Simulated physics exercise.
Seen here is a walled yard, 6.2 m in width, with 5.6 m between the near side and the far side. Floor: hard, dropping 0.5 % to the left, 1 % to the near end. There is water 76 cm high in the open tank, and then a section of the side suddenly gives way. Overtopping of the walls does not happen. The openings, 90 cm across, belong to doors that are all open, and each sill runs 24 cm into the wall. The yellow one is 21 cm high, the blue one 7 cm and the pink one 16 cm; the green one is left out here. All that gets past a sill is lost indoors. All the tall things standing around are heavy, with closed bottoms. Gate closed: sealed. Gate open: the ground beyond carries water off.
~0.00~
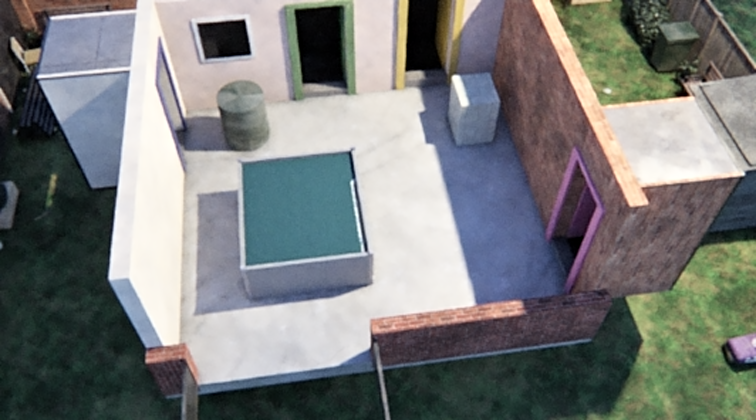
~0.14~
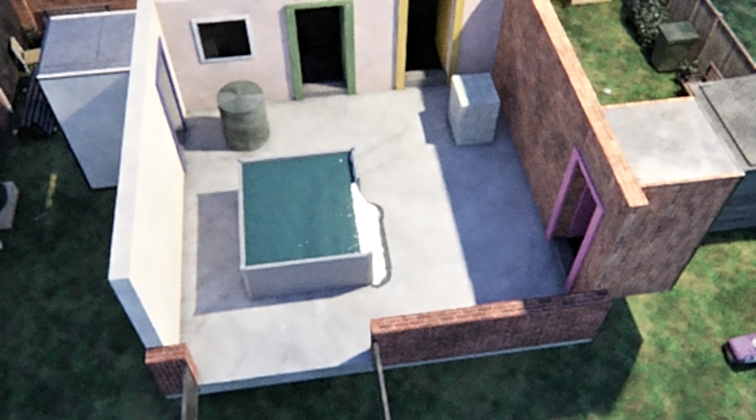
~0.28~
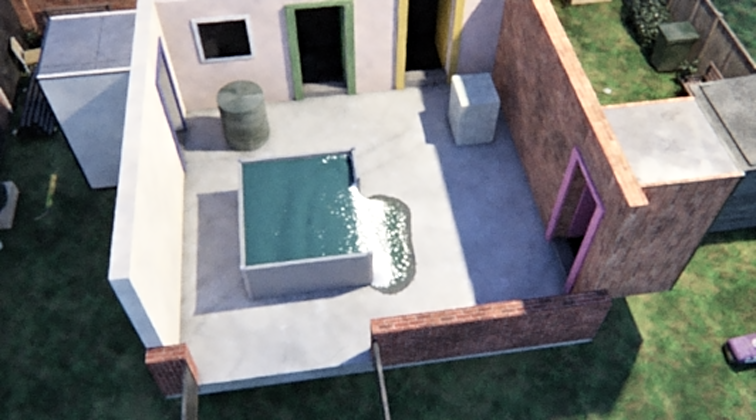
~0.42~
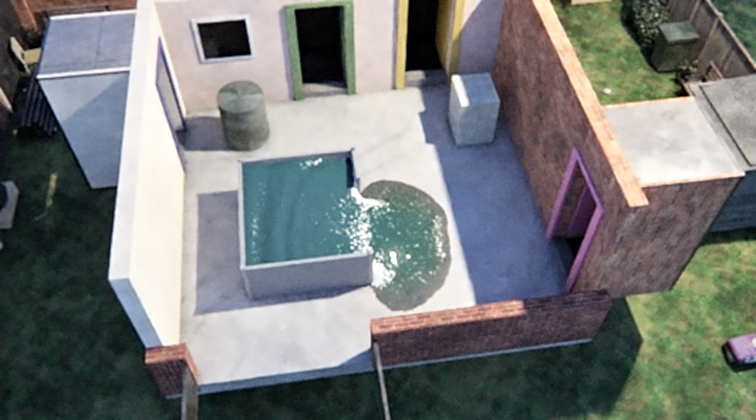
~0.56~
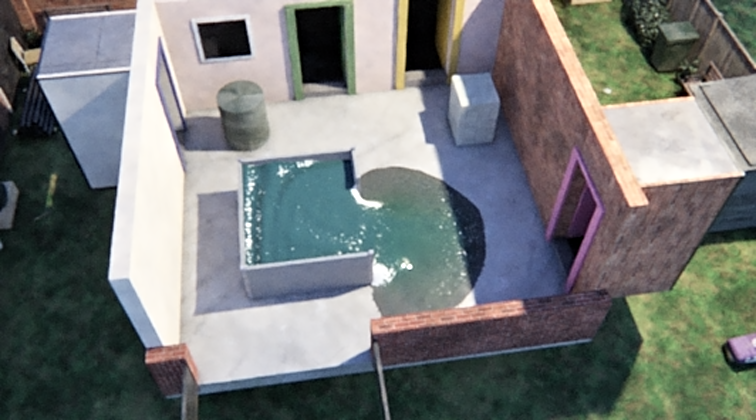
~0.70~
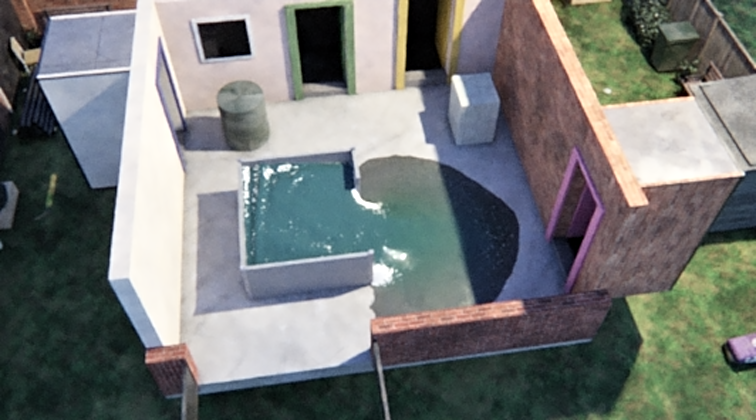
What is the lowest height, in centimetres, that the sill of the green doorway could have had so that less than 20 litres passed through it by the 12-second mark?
About 7 cm.
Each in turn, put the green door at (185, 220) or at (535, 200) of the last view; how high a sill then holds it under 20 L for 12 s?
Around 8.0 and 29 cm respectively.
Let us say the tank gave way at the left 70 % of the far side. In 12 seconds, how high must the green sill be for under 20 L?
In that case you'd want it roughly 33 cm high.
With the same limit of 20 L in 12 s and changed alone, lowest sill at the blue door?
At the blue door it takes roughly 8.0 centimetres.
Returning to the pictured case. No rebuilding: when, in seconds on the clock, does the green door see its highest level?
Around 11.0 s.
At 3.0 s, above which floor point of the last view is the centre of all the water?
At about (423, 229).
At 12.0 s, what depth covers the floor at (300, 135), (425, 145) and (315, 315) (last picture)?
The three readings, in order, are 8, 8 and 6 cm.
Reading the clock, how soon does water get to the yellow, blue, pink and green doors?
Arrives: Yellow 2.4 s / blue 6.5 s / pink 0.9 s / green 4.0 s.
After 1.4 s water covers 35 % of the floor, deepest (38 cm) near (574, 319); it has not reached the green door.
After 3.0 s water covers 45 % of the floor, deepest (31 cm) near (491, 86); it has not reached the green door.
After 12.0 s water covers 100 % of the floor, deepest (13 cm) near (186, 111); 8 cm at the green door, 0 litres in over its 16 cm sill.
At the green door as built, the water arrived by 4.0 s and peaked near 11 cm at 11.2 s.
Run again over the same 12 s with other heights there, 39 litres in over 5.5 cm, 13 litres over 7.5 cm. The limit of 20 litres is kept from about 7 cm up.
